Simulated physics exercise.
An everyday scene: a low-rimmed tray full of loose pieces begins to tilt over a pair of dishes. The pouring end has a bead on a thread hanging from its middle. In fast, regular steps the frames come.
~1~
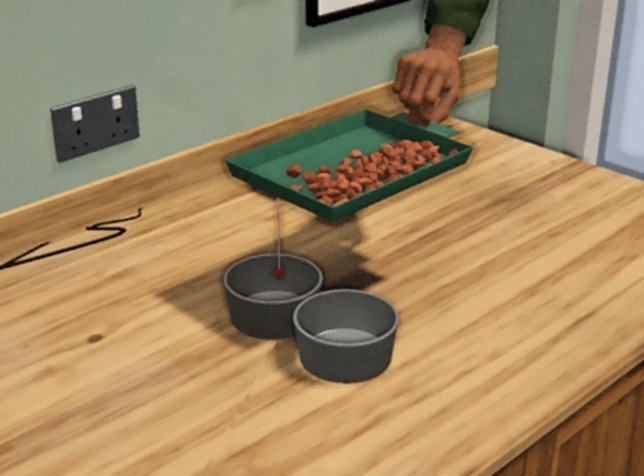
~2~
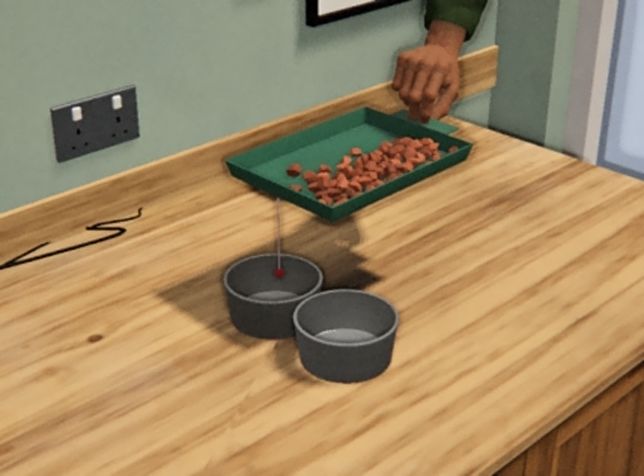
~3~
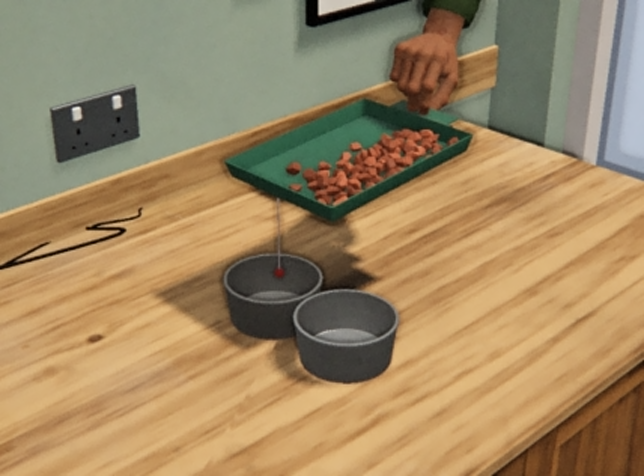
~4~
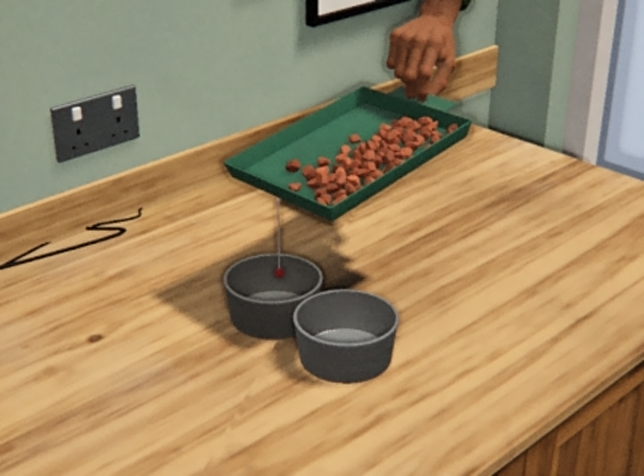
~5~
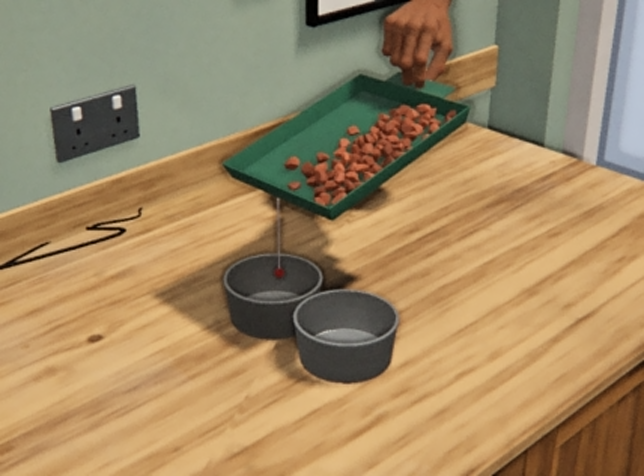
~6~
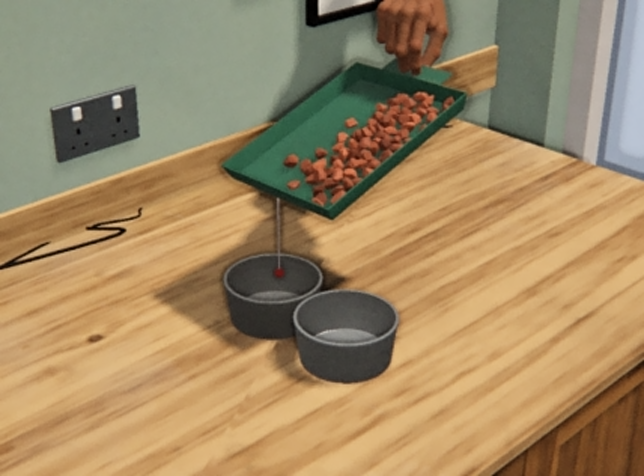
Hand gradually raising the far end of a green tray of reddish chunks above two grey dishes on a wooden counter.
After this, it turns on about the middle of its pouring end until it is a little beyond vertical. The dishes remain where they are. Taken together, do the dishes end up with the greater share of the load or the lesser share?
They end up with the lesser share.
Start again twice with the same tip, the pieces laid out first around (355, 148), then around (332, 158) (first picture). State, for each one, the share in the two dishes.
Roughly 10 and 10 percent, in that order.
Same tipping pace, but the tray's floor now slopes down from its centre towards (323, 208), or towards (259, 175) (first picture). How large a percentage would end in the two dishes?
In turn some 70 and 40 per cent.
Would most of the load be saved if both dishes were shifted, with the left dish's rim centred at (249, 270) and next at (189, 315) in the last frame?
For the two places in order: A minority share, a minority share.
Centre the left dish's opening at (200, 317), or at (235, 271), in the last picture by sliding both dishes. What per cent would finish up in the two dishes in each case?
30 %, then 50 %.
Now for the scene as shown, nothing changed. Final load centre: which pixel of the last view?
Centre at rest: Close to (217, 348).
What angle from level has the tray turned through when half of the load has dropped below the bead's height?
95°.
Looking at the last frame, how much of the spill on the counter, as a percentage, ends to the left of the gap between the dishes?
It comes out at roughly 100 percent.
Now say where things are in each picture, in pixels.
The first frame shows corners of the pouring end at (232, 159) and (333, 204), level; middle of the load at (377, 175), bits of crushed brick; left dish at (237, 311); right dish at (310, 353); bead on its thread at (279, 273).
The second frame shows corners of the pouring end at (232, 160) and (333, 204), level; middle of the load at (377, 173).
The third frame shows corners of the pouring end at (231, 160) and (332, 204), tipped barely, level across its low end; middle of the load at (377, 168).
The fourth frame shows corners of the pouring end at (230, 161) and (331, 204), tipped a little, level across its low end; middle of the load at (376, 162).
The fifth frame shows corners of the pouring end at (229, 162) and (329, 204), tipped a little, level across its low end; middle of the load at (375, 155).
The sixth frame shows corners of the pouring end at (228, 164) and (328, 205), tipped clearly, level across its low end; middle of the load at (373, 148); left dish at (237, 311); right dish at (310, 353).
Soon, tray tipped steeply; nearly all on the tray; a stray few in the air.
A while on, tray tipped past a quarter turn; a small part on the tray; a small part in the left dish; about two thirds outside both; about a quarter in the air.
Towards the end, tray tipped past a quarter turn; a small part in the left dish; most outside both.
Finally, tray tipped past a quarter turn; none in the right dish; a small part in the left dish; most outside both.
